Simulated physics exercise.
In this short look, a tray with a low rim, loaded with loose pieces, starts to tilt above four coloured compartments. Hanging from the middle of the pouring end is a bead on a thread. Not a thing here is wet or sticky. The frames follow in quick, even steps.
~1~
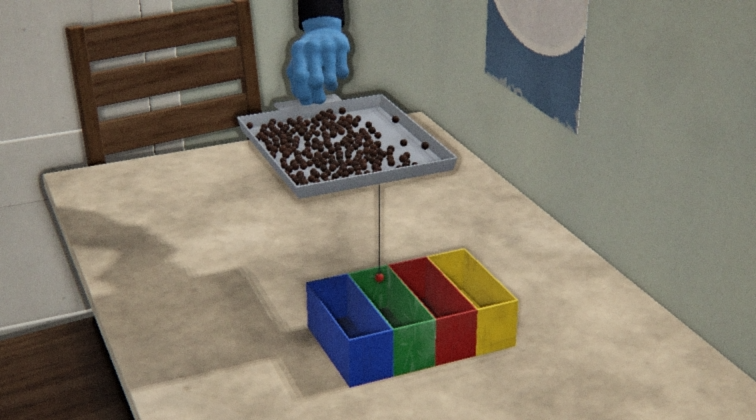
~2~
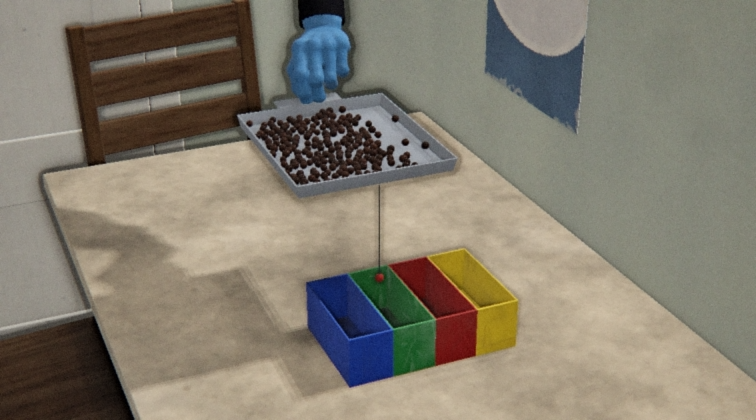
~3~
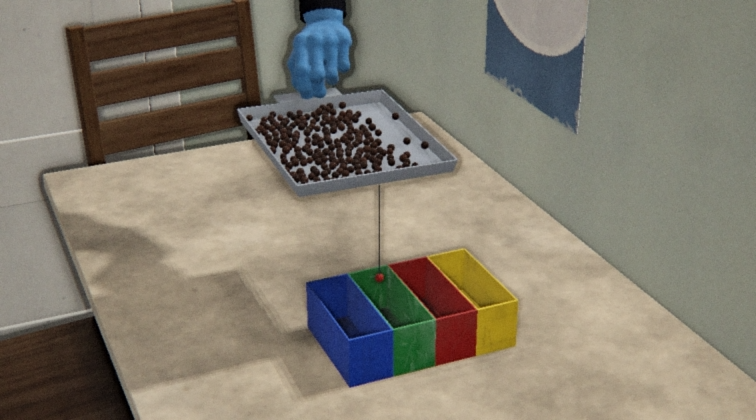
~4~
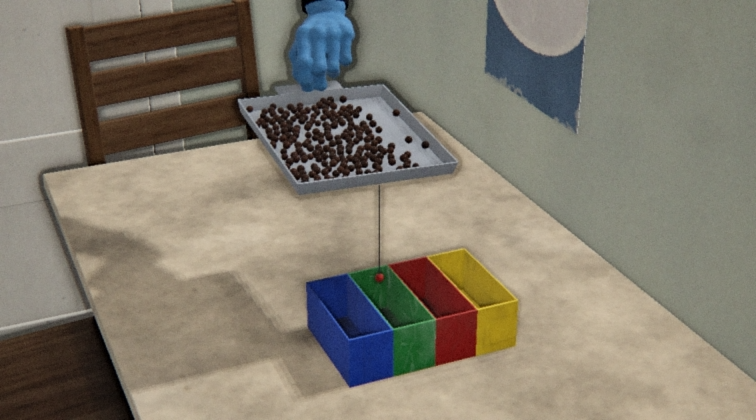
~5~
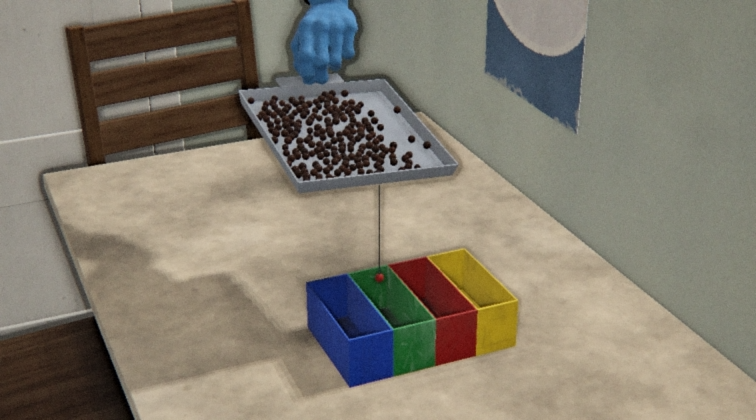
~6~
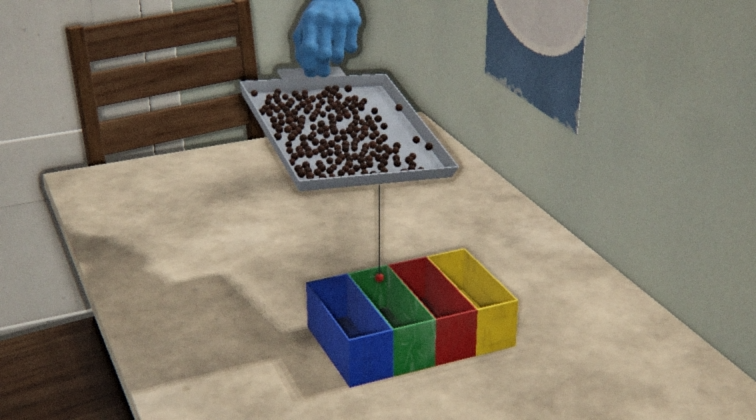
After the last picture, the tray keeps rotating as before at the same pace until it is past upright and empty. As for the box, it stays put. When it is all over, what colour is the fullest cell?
It is the yellow one.
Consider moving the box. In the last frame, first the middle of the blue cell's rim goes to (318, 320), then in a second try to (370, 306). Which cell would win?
So it's the yellow one for the first shift and red for the second.
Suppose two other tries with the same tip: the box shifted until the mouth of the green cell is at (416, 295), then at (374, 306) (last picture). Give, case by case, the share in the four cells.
First case around 90 %, second case around 80 %.
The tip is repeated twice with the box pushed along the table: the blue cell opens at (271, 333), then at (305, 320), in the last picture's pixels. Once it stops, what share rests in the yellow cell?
It would be roughly 10 per cent, followed by roughly 30 per cent.
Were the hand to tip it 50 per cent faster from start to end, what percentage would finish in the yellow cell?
Some 60 per cent.
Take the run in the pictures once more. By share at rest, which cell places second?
It is that red cell.
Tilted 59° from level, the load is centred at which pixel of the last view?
Roughly at (408, 159).
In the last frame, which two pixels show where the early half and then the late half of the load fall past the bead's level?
First part (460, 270), rest (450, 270).
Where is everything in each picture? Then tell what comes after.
In the first frame, corners of the pouring end near (299, 185) and (453, 157), level; middle of the load near (328, 145), chocolate balls; bead on its thread near (379, 278); blue cell near (371, 354); green cell near (414, 343); red cell near (456, 333); yellow cell near (497, 323).
In the second frame, corners of the pouring end near (299, 185) and (453, 157), level; middle of the load near (328, 144).
In the third frame, corners of the pouring end near (299, 184) and (454, 159), tipped barely, lowest at the right corner; middle of the load near (329, 141).
In the fourth frame, corners of the pouring end near (300, 182) and (454, 161), tipped a little, lowest at the right corner; middle of the load near (329, 137).
In the fifth frame, corners of the pouring end near (301, 180) and (454, 163), tipped a little, lowest at the right corner; middle of the load near (331, 134).
In the sixth frame, corners of the pouring end near (301, 179) and (455, 165), tipped a little, lowest at the right corner; middle of the load near (334, 131), all but a few on the move; blue cell near (371, 354); green cell near (414, 343); red cell near (456, 333); yellow cell near (497, 323).
Shortly afterwards, tray tipped steeply; all but a few on the tray; only a few in the yellow cell; only a few in the red cell; a little falling or outside the box.
Next, tray tipped right over; only a few on the tray; near half in the yellow cell; near a third in the red cell; a little in the green cell; a little falling or outside the box.
Some moments later, tray tipped past a quarter turn; near half in the yellow cell; near a third in the red cell; a little in the green cell; a little falling or outside the box.
In the end, tray tipped past a quarter turn; near half in the yellow cell; near a third in the red cell; a little in the green cell; none at all in the blue cell; a little outside the box.
